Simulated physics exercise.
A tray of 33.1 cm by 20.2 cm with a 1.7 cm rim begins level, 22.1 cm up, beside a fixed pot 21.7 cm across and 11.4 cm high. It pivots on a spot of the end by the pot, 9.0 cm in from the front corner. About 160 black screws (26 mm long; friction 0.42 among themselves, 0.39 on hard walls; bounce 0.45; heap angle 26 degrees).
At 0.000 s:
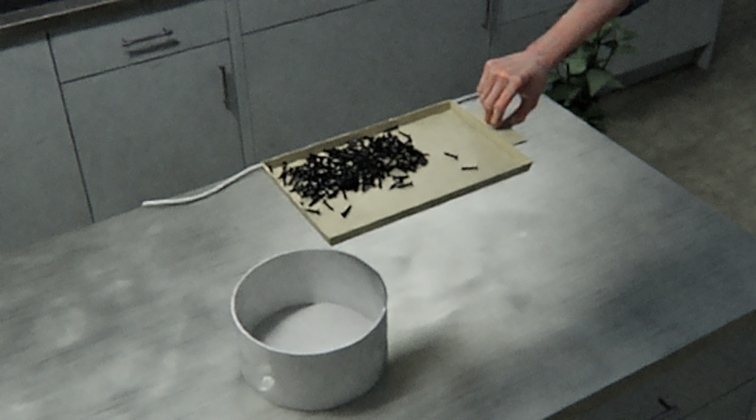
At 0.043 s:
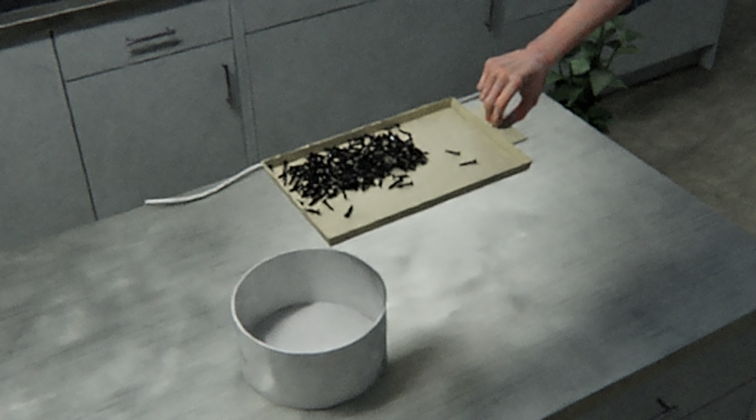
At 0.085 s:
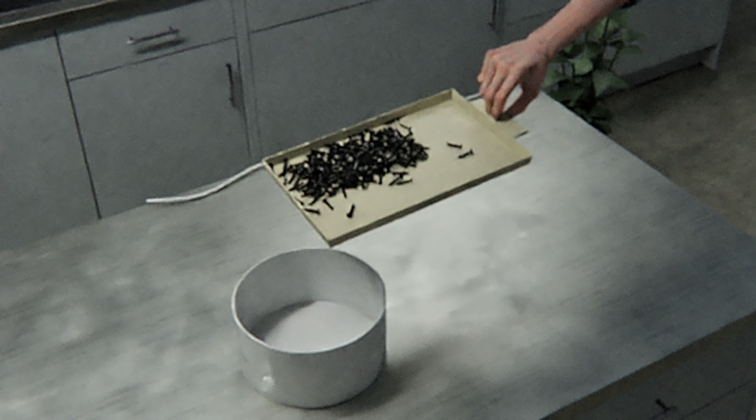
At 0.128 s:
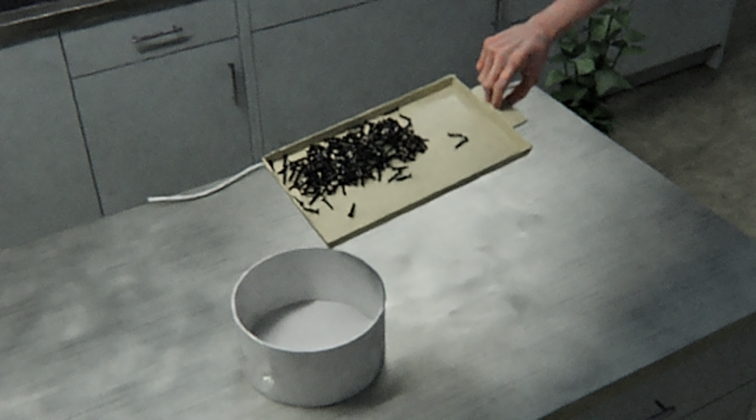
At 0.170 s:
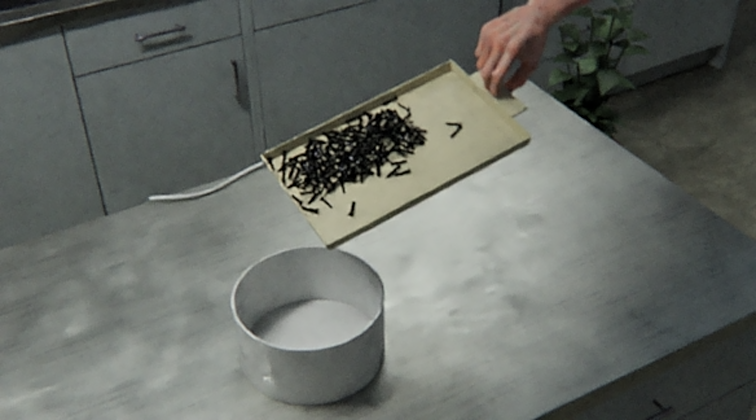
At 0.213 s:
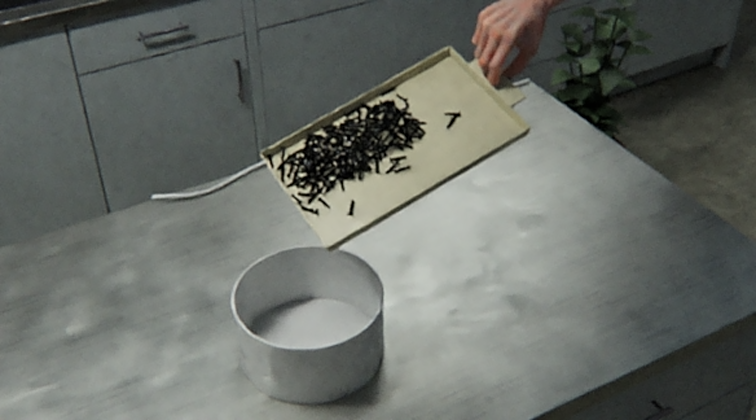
A hand at the upper right grips the end of a shallow cream tray above a pale grey kitchen counter, seen from above at an angle. Small black screws lie heaped on the tray's left side, with a white pot in front, a pale cord behind, and grey cabinets and a leafy plant beyond. The hand raises the tray's right end, slowly then faster, tilting it down toward the left, while the heap stays bunched.
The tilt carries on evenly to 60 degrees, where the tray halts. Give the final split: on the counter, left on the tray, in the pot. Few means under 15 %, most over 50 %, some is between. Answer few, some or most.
Counter: Few, tray: Some, pot: Most.
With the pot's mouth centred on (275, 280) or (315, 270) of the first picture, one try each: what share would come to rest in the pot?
About 40 and 40 per cent.
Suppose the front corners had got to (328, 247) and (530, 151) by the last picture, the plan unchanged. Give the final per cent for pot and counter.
Pot 70, counter 10.
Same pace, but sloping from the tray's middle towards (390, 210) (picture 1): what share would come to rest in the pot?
About 65 per cent.
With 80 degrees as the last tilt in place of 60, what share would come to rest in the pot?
It would be near 100 per cent.
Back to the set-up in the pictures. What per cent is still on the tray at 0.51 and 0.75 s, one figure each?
In turn: 100, 40.
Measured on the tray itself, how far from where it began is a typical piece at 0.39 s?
Some 2 cm.
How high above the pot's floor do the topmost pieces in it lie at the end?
About 2.0 cm.
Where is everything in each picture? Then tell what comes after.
The first frame shows tray tilt 0 degrees, front corners at (331, 236) and (530, 161); middle of the pieces at (356, 170); pot at (310, 298).
The second frame shows tray tilt 1 degrees, front corners at (330, 236) and (530, 159); middle of the pieces at (356, 168).
The third frame shows tray tilt 4 degrees, front corners at (329, 238) and (530, 154), lowest corner left front; middle of the pieces at (356, 166).
The fourth frame shows tray tilt 8 degrees, front corners at (329, 240) and (530, 145), lowest corner left front; middle of the pieces at (356, 161).
The fifth frame shows tray tilt 14 degrees, front corners at (328, 243) and (529, 136), lowest corner left front; middle of the pieces at (354, 155).
The sixth frame shows tray tilt 19 degrees, front corners at (327, 245) and (527, 127), lowest corner left front; middle of the pieces at (353, 150); pot at (308, 294). Its pace works out near 125 degrees a second.
After 0.39 s, tilt 41 degrees; the tray holds 100 %, the pot 0 %.
Then, at 0.51 s, tilt 56 degrees; the tray holds 100 %, the pot 0 %.
After 0.75 s, tilt 60 degrees; the tray holds 40 %, the pot 30 %.
At rest (1.7 s), counter 0 %, tray 25 %, pot 75 %.
